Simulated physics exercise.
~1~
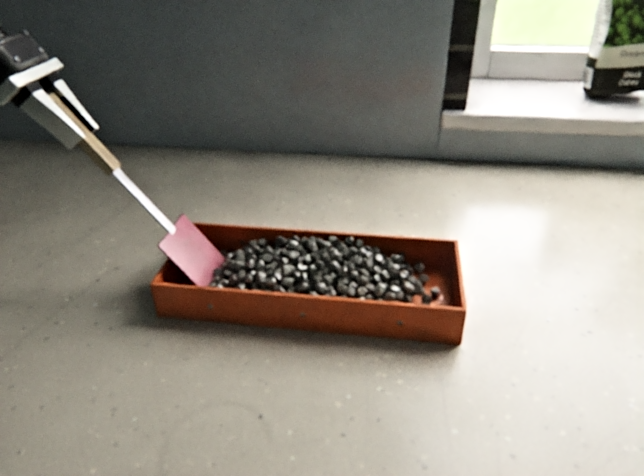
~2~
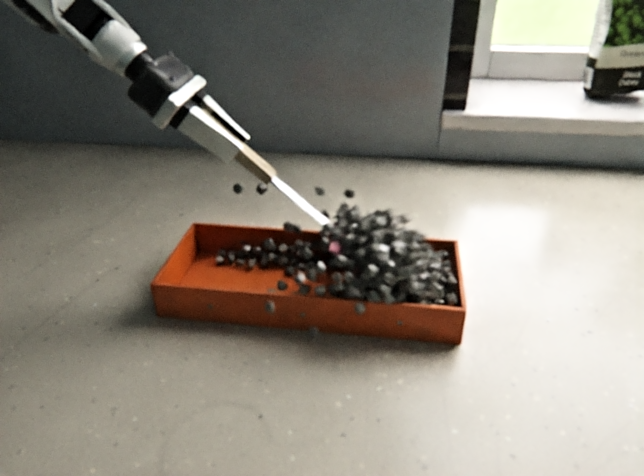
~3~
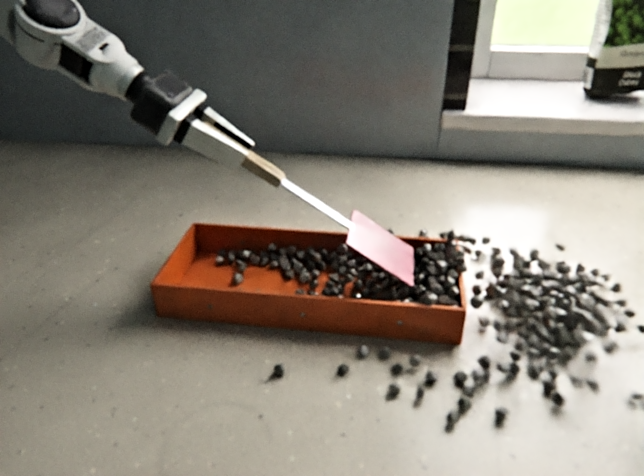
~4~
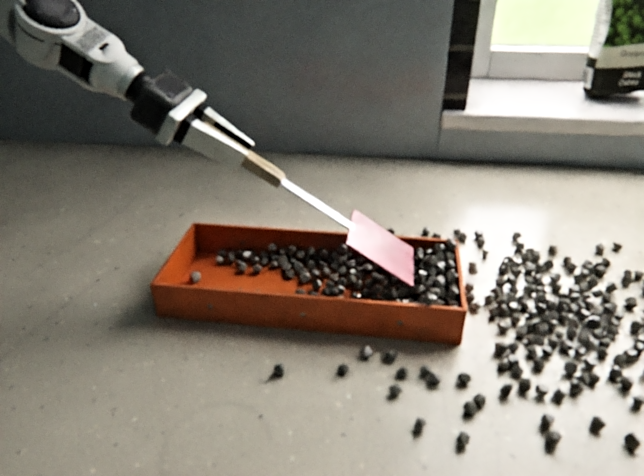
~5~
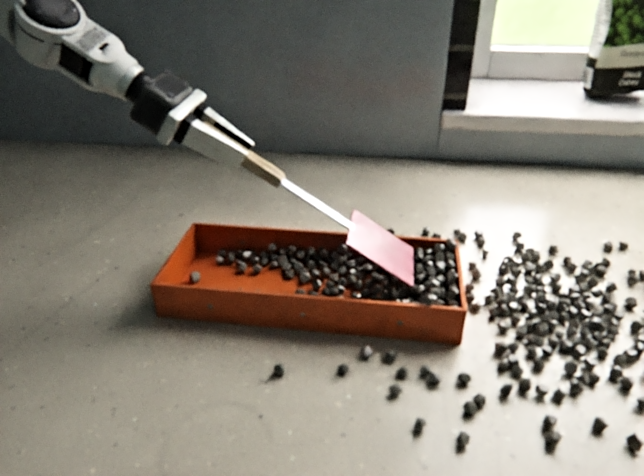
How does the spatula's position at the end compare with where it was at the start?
It started at the left end of the tin and finished near the right end, tilted over the pebbles still inside.
A robot arm holding a pink spatula swept quickly to the right through a heap of dark pebbles in an orange tin, flinging many over the end, then stopped with pebbles scattered across the table and plenty still inside.
